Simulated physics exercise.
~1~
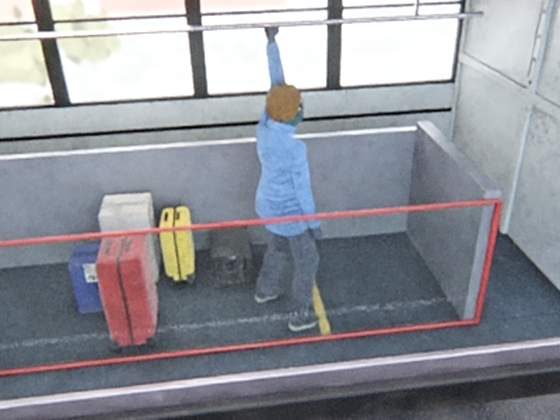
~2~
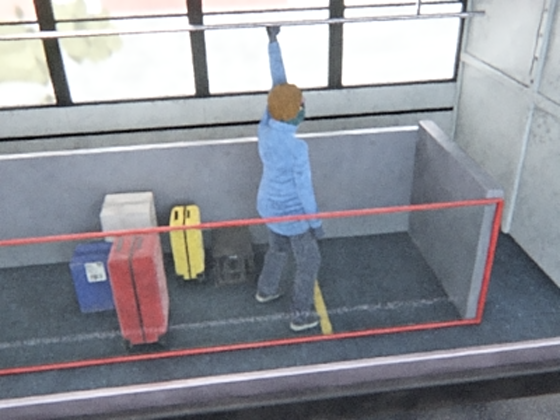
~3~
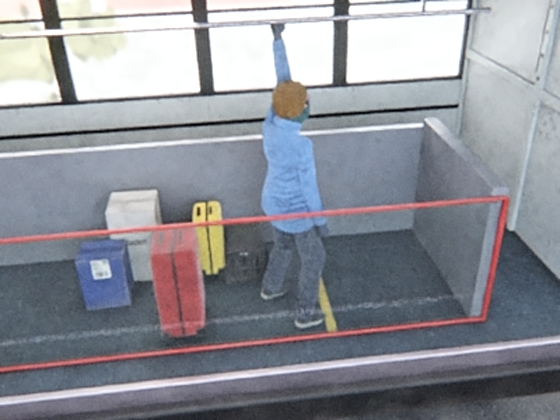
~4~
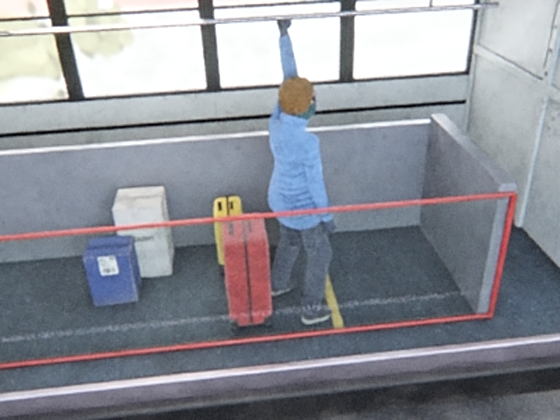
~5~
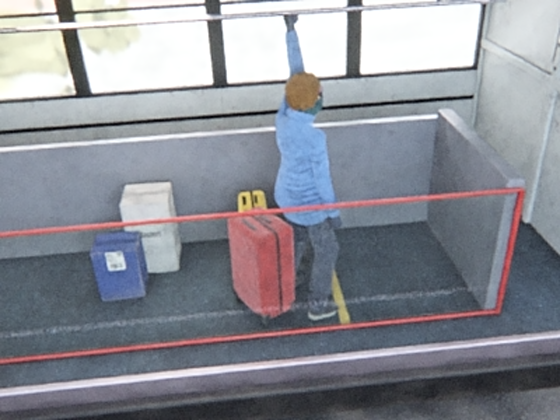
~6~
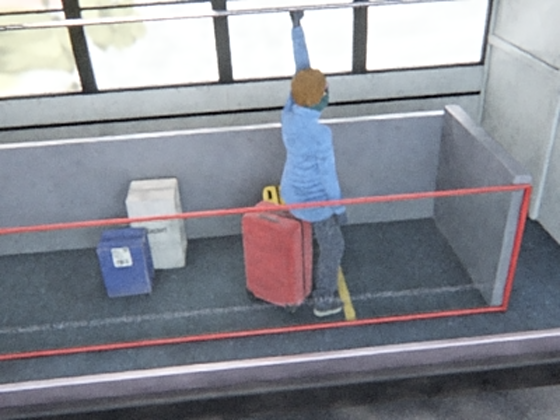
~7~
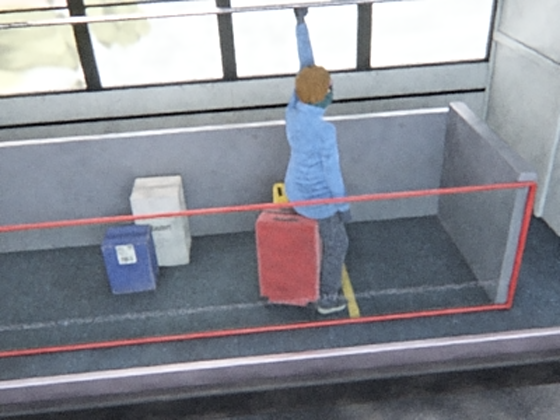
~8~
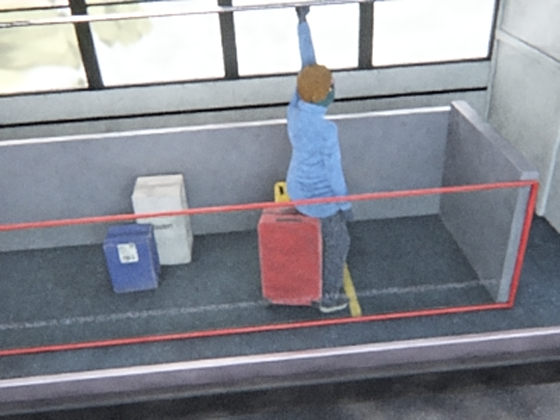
A red wheeled suitcase rolls right across a tram bay, past a blue case and a white one that stay put, while a yellow suitcase also rolls right behind it; both stop beside a standing passenger gripping an overhead rail, the red one short of the yellow line.
